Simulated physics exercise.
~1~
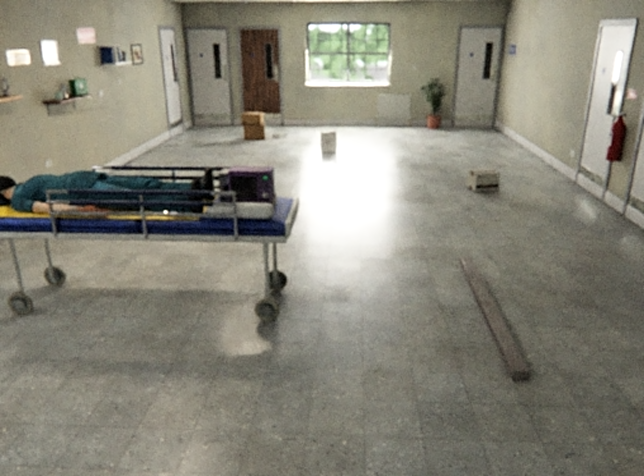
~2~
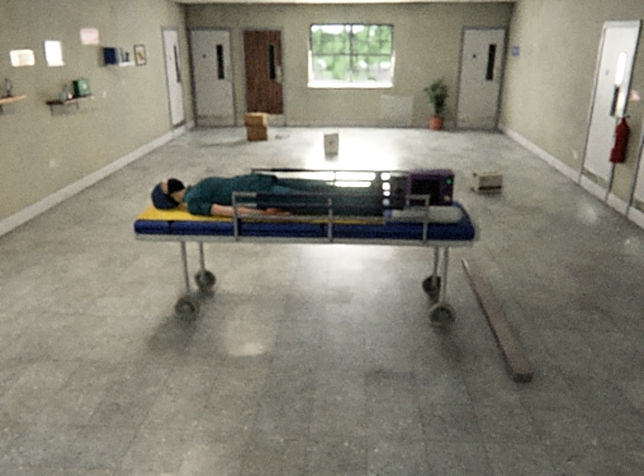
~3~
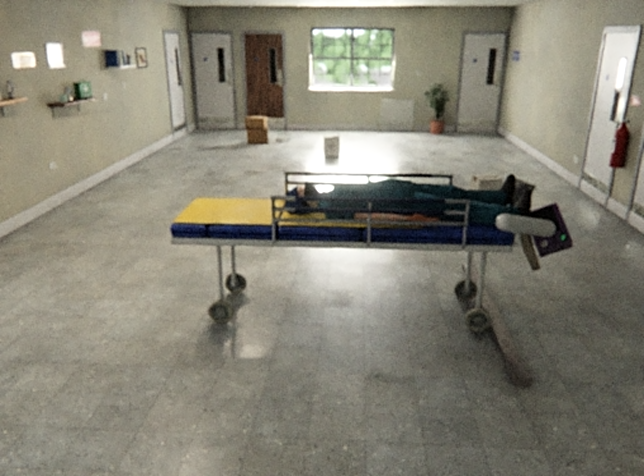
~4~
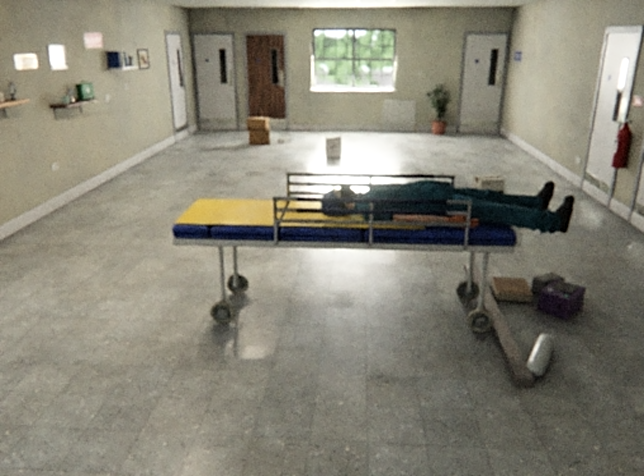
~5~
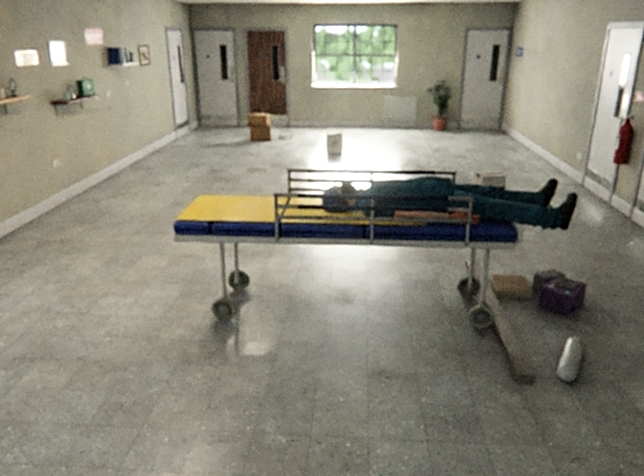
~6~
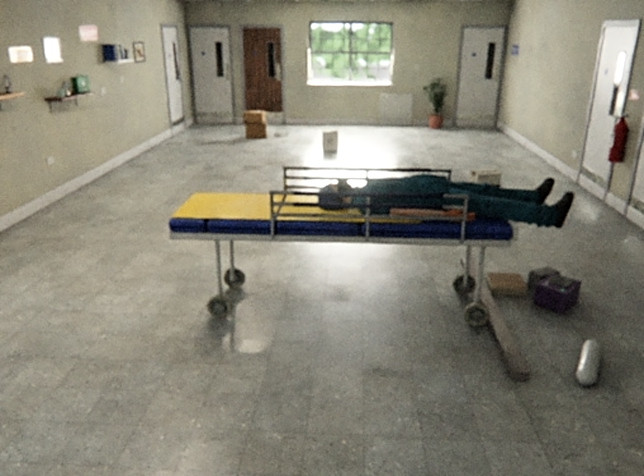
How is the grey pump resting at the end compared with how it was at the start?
At the start the grey pump stood upright on the trolley near the purple monitor. By the end it was lying on its side on the floor.
